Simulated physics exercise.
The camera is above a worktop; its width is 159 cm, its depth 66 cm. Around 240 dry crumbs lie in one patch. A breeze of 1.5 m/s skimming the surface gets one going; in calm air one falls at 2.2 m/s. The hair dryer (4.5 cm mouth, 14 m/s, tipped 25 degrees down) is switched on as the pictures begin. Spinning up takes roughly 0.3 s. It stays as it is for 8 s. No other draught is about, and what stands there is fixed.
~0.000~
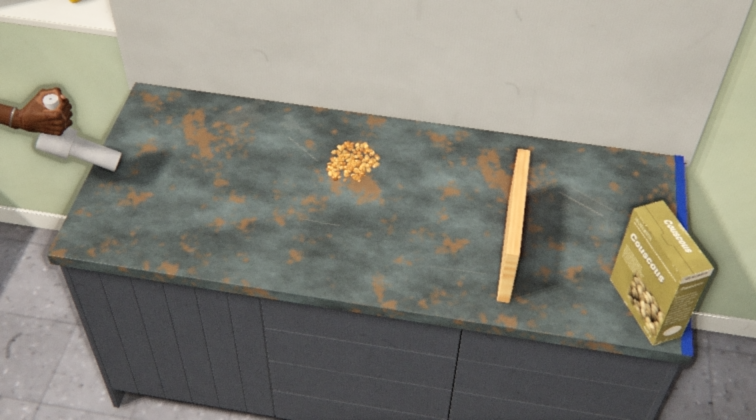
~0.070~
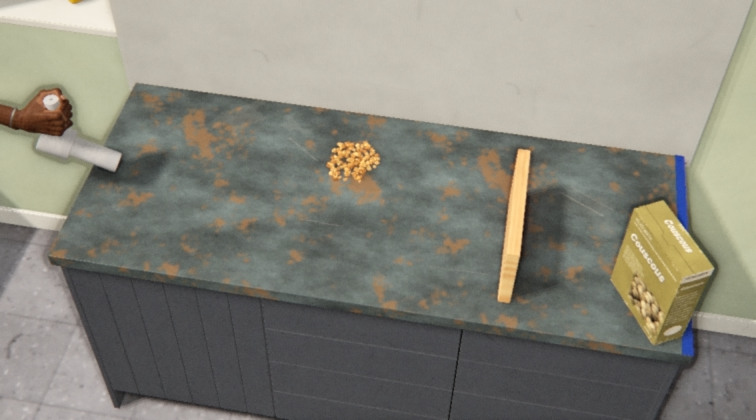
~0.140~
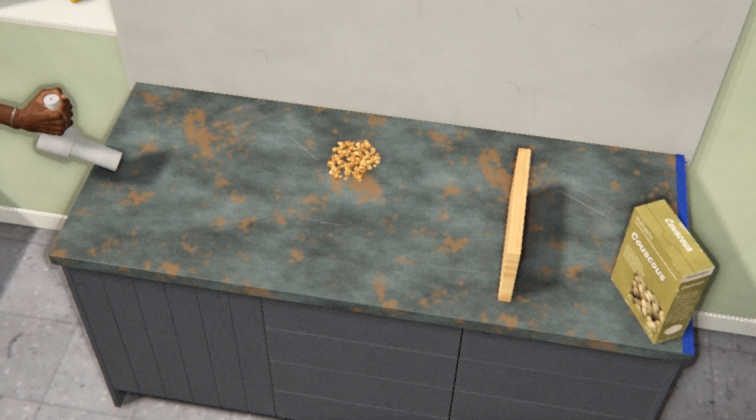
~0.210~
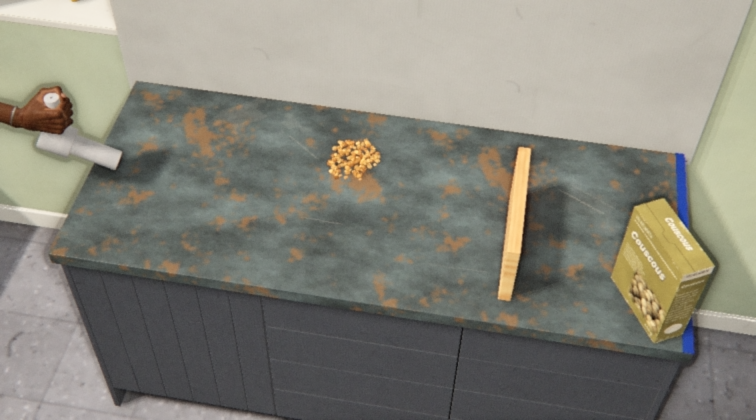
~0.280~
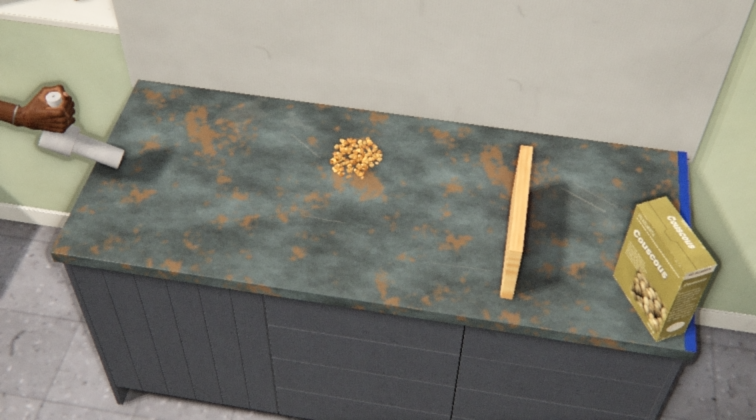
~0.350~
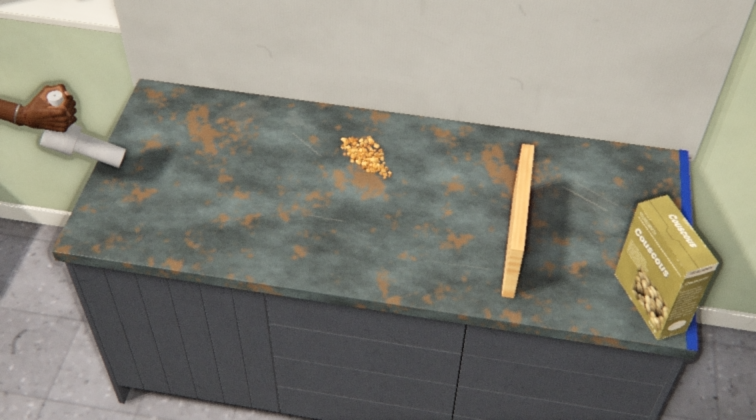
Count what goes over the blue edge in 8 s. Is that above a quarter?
As for a quarter going over the blue edge: Yes.
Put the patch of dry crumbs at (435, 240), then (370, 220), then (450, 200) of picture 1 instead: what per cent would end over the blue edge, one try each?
In turn about 2 %, 20 %, 80 %.
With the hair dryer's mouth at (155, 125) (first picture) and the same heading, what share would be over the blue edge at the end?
In that case some 60 per cent.
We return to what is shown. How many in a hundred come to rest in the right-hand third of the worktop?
Near 10 %.
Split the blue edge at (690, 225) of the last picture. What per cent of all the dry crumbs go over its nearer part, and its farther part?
Some 0 % nearer, 90 % farther.
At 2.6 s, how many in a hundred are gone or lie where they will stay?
About 90 %.
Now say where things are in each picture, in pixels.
The middle of the dry crumbs is near (351, 164), none has stirred yet and the mouth of the hair dryer is at (118, 162), in the first picture.
The middle of the dry crumbs is near (351, 161), none has stirred yet and the blue edge is centred on (688, 248), in the second picture.
The middle of the dry crumbs is near (352, 160), none has stirred yet, the top of a board is at (520, 198) and the top of a carton is at (674, 236), in the third picture.
The middle of the dry crumbs is near (352, 159) and none has stirred yet, in the fourth picture.
The middle of the dry crumbs is near (354, 157) and none has stirred yet, in the fifth picture.
The middle of the dry crumbs is near (368, 157), the farthest in sight from the hair dryer is at (390, 174) and about 50 % have left their places, in the sixth picture.
After 1.6 s the count stands so, 88 % are over the blue edge.
After 2.6 s the count stands so, 88 % are over the blue edge.
After 4.4 s the count stands so, 89 % are over the blue edge.
After 8.0 s, at the end, 89 % are over the blue edge.
